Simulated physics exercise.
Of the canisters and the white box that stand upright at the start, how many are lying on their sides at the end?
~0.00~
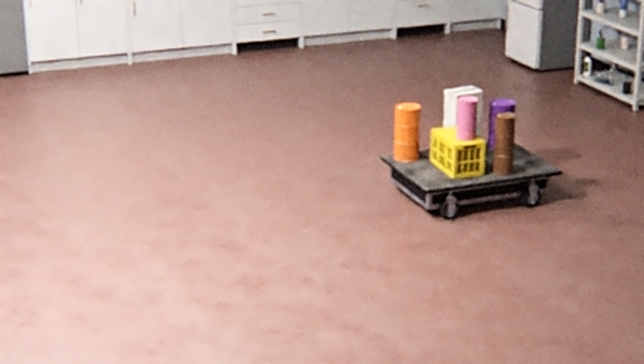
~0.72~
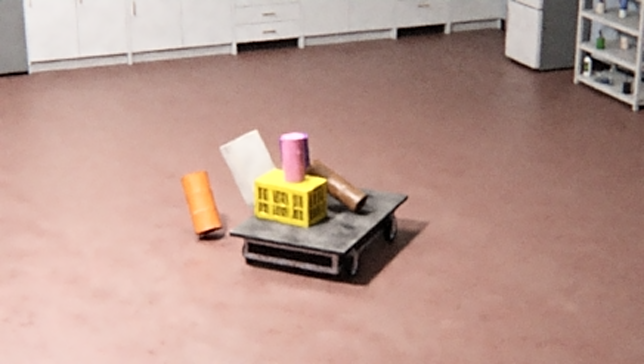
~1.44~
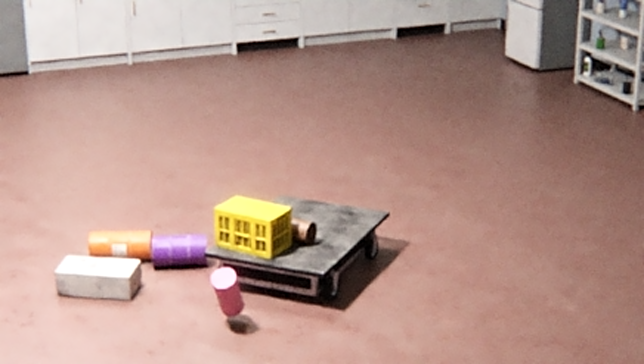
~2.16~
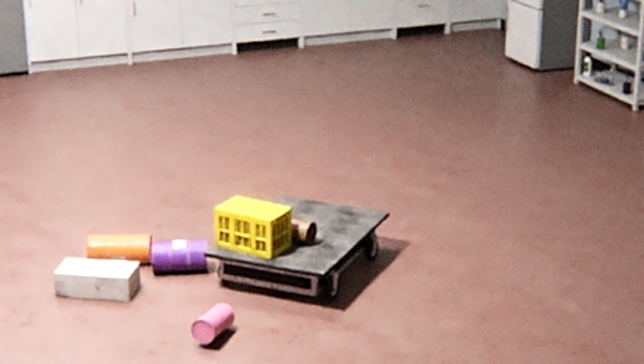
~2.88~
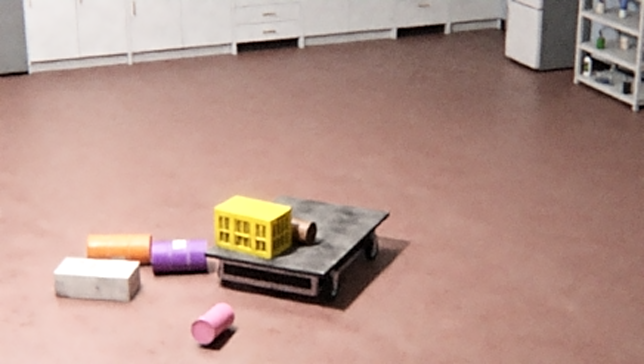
All five are on their sides, namely the pink, purple, orange and brown canisters and the white box.
